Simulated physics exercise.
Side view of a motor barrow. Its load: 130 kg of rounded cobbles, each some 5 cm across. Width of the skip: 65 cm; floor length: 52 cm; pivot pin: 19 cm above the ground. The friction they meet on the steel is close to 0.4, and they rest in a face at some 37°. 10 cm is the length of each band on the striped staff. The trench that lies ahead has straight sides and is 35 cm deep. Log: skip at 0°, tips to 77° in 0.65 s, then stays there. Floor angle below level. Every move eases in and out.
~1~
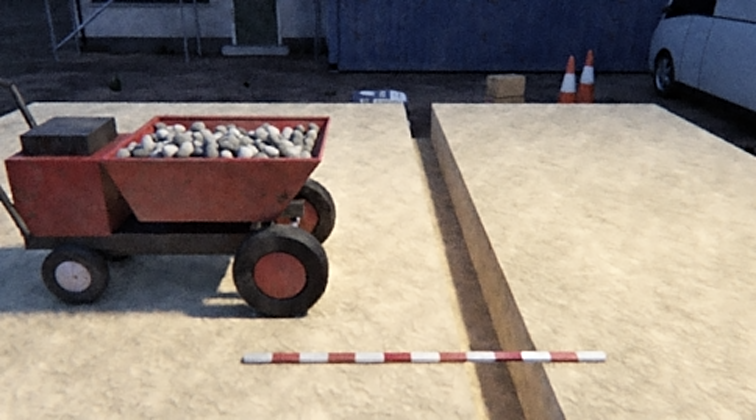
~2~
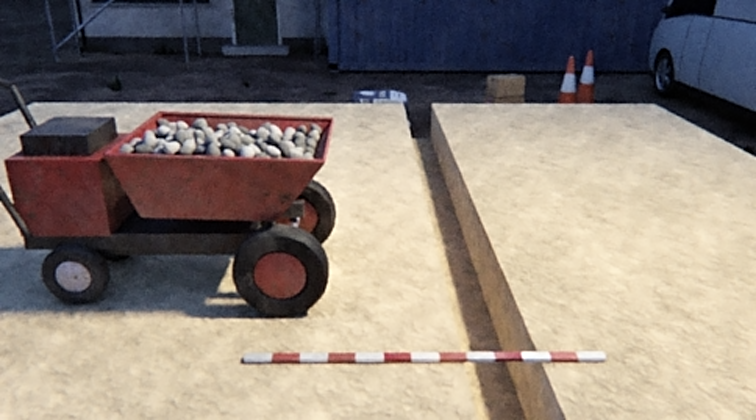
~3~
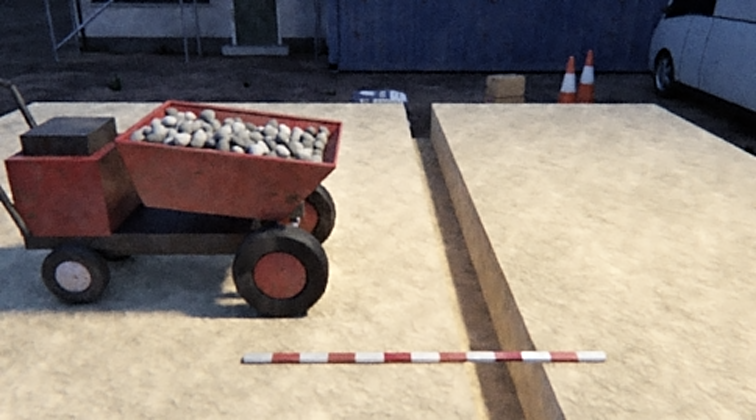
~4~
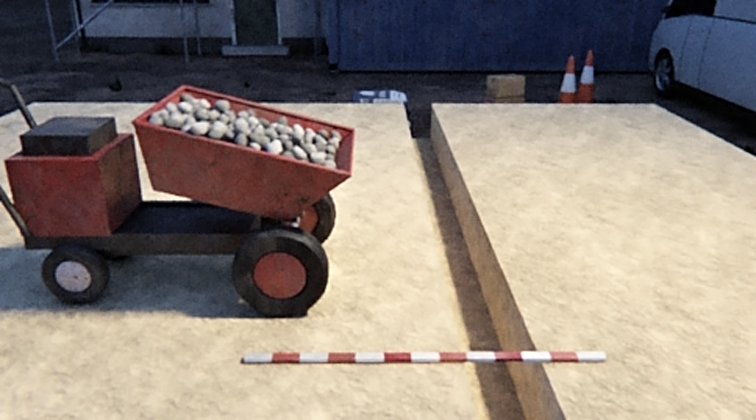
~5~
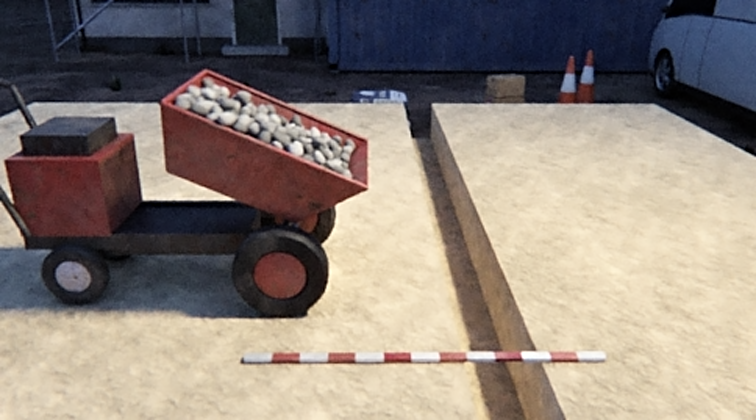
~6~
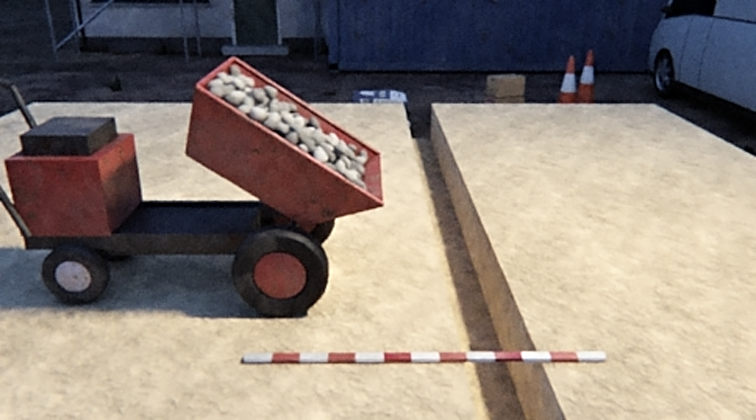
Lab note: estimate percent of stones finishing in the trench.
Approx. 74 %.
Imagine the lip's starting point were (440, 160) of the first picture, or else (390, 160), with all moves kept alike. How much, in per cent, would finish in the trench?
It'd be around 10 per cent and after that around 55 per cent.
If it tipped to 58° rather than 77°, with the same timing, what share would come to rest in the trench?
In that case around 50 percent.
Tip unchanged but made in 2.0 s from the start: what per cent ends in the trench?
That works out at about 70 in a hundred.
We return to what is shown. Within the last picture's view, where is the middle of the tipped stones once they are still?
The resting stones are centred at roughly (469, 323).
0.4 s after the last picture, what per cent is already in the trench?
Some 30 per cent.
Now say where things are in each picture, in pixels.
The first picture shows lip at (320, 161), floor tilted 0°, highest stones at (220, 135).
In the second picture, the skip is at 2°, its lip at (324, 162); the top of the load is at (210, 133).
The third picture shows lip at (335, 167), floor tilted 7°, highest stones at (192, 122).
In the fourth picture, the skip is at 14°, its lip at (351, 176); the top of the load is at (193, 108).
In the fifth picture, the skip is at 24°, its lip at (368, 189); the top of the load is at (210, 94).
The sixth picture shows lip at (383, 205), floor tilted 34°, highest stones at (230, 82).
Then, 0.2 s after the last picture the floor is at 65°, 100 % in the skip; the foremost stones are at (405, 220).
Then, 0.4 s after the last picture the floor is at 77°, 53 % in the skip, 15 % short of the trench, 32 % in the trench; the foremost stones are at (504, 322).
Then, 0.8 s after the last picture the floor is at 77°, 8 % in the skip, 20 % short of the trench, 68 % in the trench, 5 % past the trench; the foremost stones are at (620, 274).
Then, 2.8 s after the last picture the floor is at 77°, 1 % in the skip, 19 % short of the trench, 74 % in the trench, 5 % past the trench; the foremost stones are past the picture's edge.
